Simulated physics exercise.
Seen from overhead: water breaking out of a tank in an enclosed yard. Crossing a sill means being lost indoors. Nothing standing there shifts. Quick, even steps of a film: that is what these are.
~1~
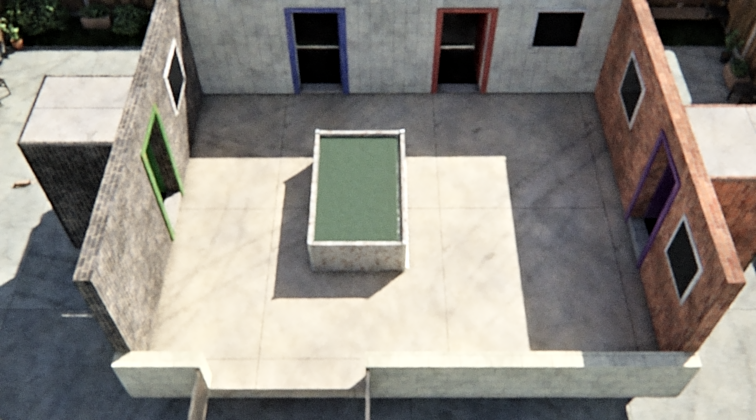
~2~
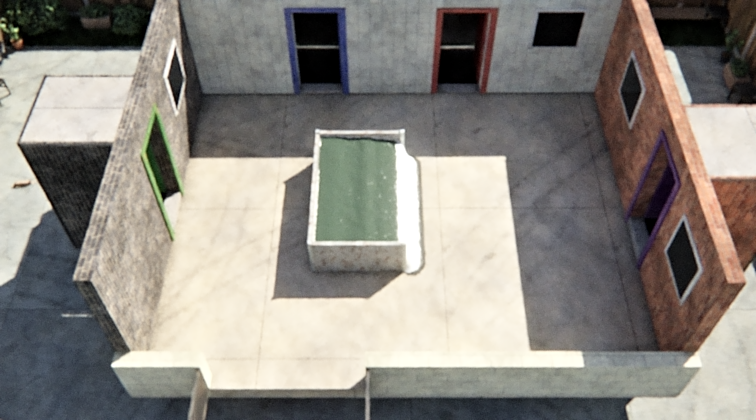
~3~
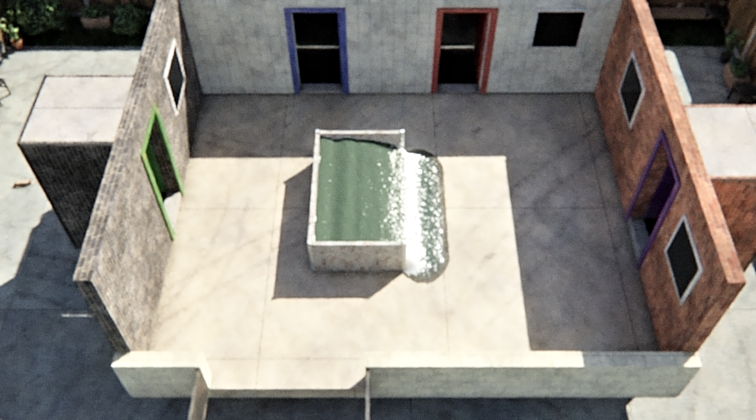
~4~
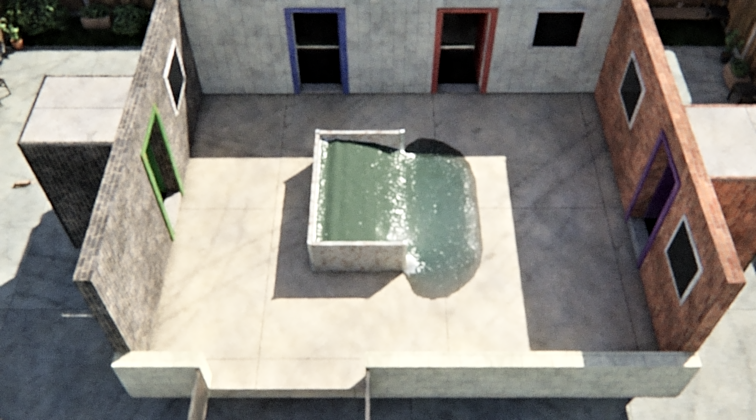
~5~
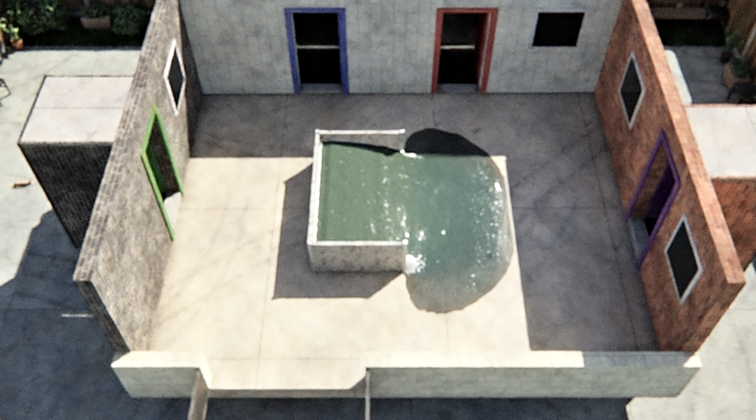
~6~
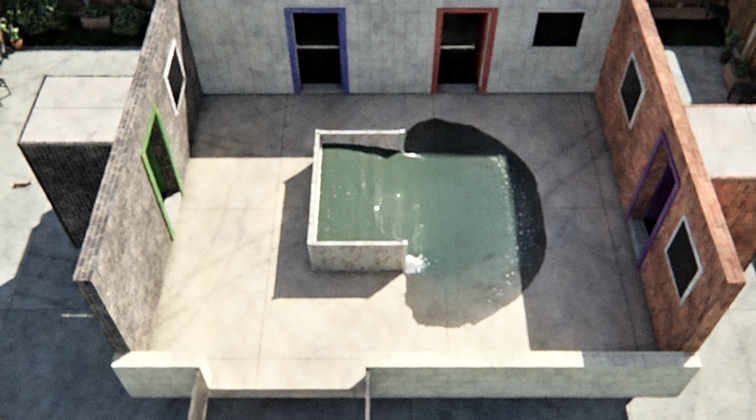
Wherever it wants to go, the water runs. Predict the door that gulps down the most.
I would say the purple door.
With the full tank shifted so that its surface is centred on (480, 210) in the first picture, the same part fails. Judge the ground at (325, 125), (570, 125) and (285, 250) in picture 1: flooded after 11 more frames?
Log, spots in order: Unwetted / taken by the flood / unwetted.
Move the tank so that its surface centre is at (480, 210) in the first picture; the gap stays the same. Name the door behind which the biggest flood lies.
My pick is the purple door.
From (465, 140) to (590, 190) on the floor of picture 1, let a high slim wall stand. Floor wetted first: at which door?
The flood hits the one in purple before the rest.
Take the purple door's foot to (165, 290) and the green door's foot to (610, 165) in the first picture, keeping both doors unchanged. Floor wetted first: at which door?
The green-painted one.
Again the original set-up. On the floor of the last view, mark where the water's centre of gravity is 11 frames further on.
At about (493, 216).
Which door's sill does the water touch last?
I'd go with the green-painted one.
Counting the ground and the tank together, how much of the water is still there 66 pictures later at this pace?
Estimate: 92 per cent.
A moment on, water covers 40 % of the floor; purple door a trickle in, blue door not reached, red door not reached, green door not reached.
Next, water covers 45 % of the floor; purple door some in, blue door not reached, red door wet at the sill, nothing in, green door not reached.
Then, water covers 45 % of the floor; purple door a lot in, blue door not reached, red door a trickle in, green door not reached.
Later, water covers 70 % of the floor; purple door a lot in, blue door wet at the sill, nothing in, red door some in, green door not reached.
In the end, water covers 90 % of the floor; purple door a lot in, blue door wet at the sill, nothing in, red door some in, green door wet at the sill, nothing in; the purple door has let in the most.
